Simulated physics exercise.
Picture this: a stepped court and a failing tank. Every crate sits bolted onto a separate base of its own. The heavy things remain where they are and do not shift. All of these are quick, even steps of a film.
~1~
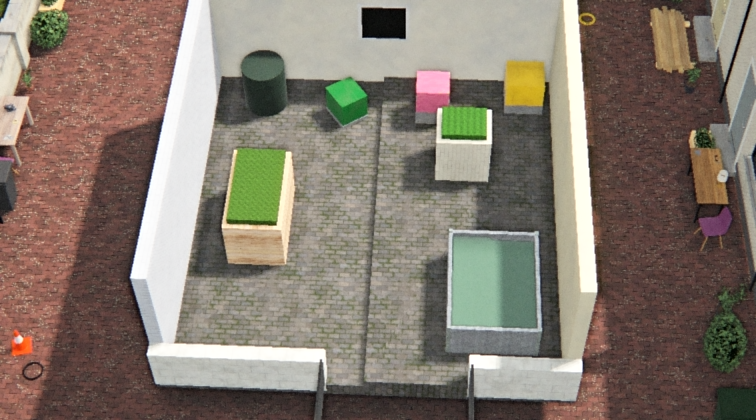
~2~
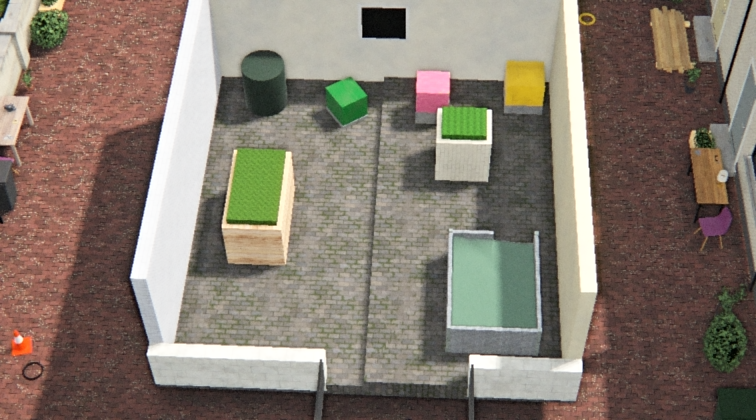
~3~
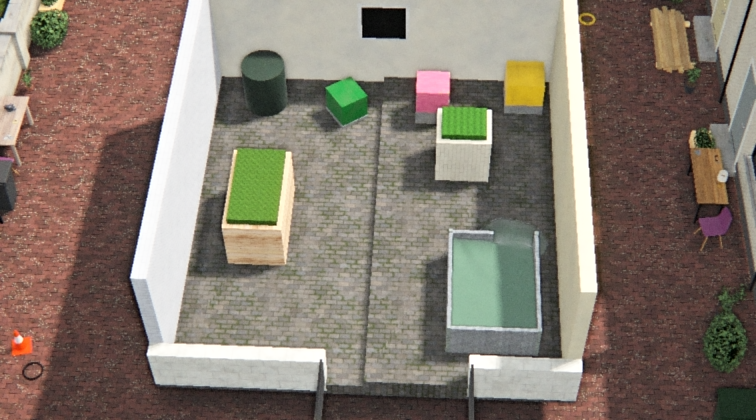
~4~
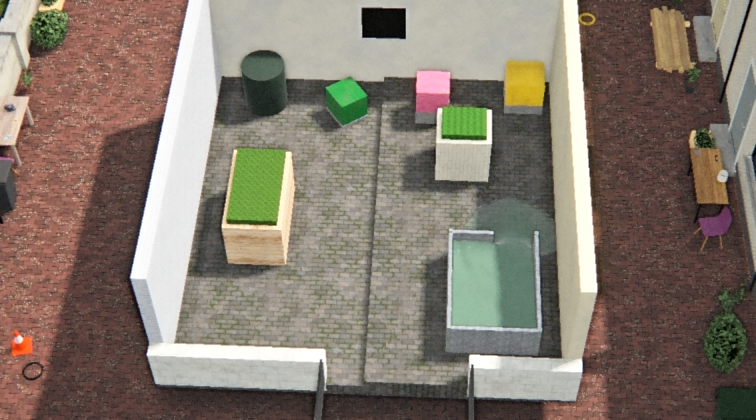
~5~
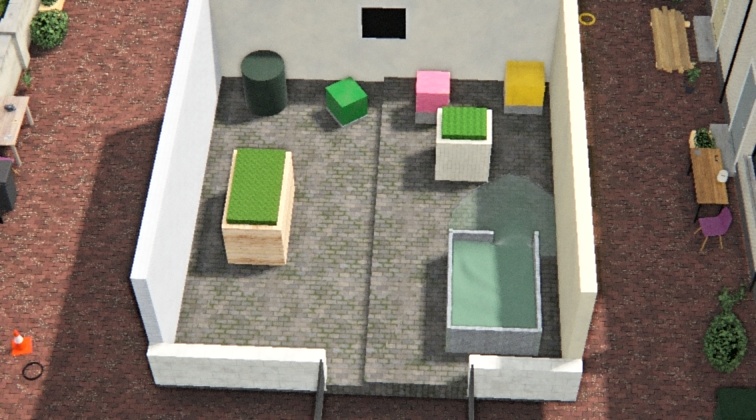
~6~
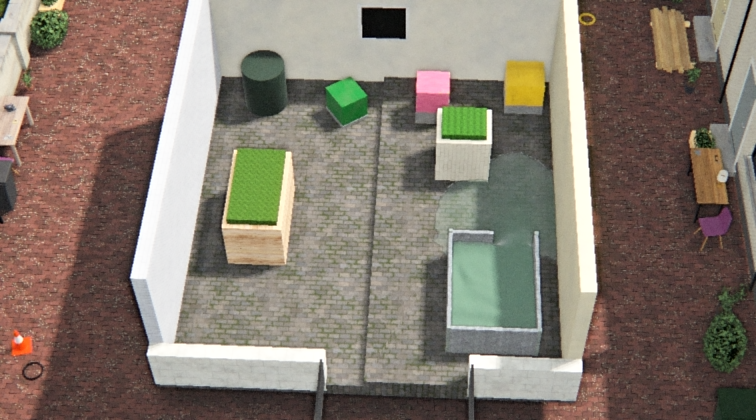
Pale green water pours through a gap in the far side of the open grey tank at the lower right, spreading in a widening sheet across the paving toward the white grass-topped block. Seen from high above, the walled, stepped court also holds a grass-topped wooden box at left and a dark barrel, green, pink and yellow blocks along the back. The camera and everything else stay still.
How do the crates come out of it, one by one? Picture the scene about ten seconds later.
Looks like the yellow crate is within reach of the water; looks like the pink crate is out of reach of the water; looks like the green crate is within reach of the water.
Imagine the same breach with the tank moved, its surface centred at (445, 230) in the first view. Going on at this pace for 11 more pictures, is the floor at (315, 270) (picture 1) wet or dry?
My call is that the spot is left unwetted.
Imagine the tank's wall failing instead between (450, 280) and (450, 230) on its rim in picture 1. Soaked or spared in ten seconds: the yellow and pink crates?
In short: Yellow crate stays untouched; pink crate stays untouched.
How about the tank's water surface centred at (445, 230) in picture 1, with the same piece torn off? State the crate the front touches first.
Yellow-painted one.
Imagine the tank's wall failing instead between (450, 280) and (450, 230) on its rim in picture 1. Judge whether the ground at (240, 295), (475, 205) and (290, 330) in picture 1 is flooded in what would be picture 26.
Soaked / unwetted / soaked.
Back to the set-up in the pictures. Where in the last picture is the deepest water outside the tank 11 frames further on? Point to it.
Check close to (541, 123).
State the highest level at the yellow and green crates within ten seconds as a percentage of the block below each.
About 160 % and 240 %.
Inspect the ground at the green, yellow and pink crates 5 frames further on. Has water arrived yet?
Note - green: Dry underfoot; yellow: Wet underfoot; pink: Dry underfoot.
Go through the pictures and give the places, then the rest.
In the first frame, still water in the open tank at (494, 282).
In the second frame, the front is at a hidden place, out from the gap on the open tank's far side.
In the third frame, the front is at (499, 223), out from the gap on the open tank's far side.
In the fourth frame, water pours out on the open tank's far side and has run to (521, 203).
In the fifth frame, the front is at (518, 178), out from the gap on the open tank's far side.
In the sixth frame, water pours out on the open tank's far side and has run to (520, 157).
A moment on, water covers 15 % of the floor; the yellow crate water round its plinth, the pink crate not reached, the green crate not reached.
Next, water covers 25 % of the floor; the yellow crate water round its plinth, the pink crate water round its plinth, the green crate not reached.
Then, water covers 45 % of the floor; the yellow crate water round its plinth, the pink crate water round its plinth, the green crate water round its plinth.
Later, water covers 60 % of the floor; the yellow crate water round its plinth, the pink crate water round its plinth, the green crate water round its plinth.
In the end, water covers 85 % of the floor; the yellow crate was topped, the pink crate stayed above the water, the green crate was topped.
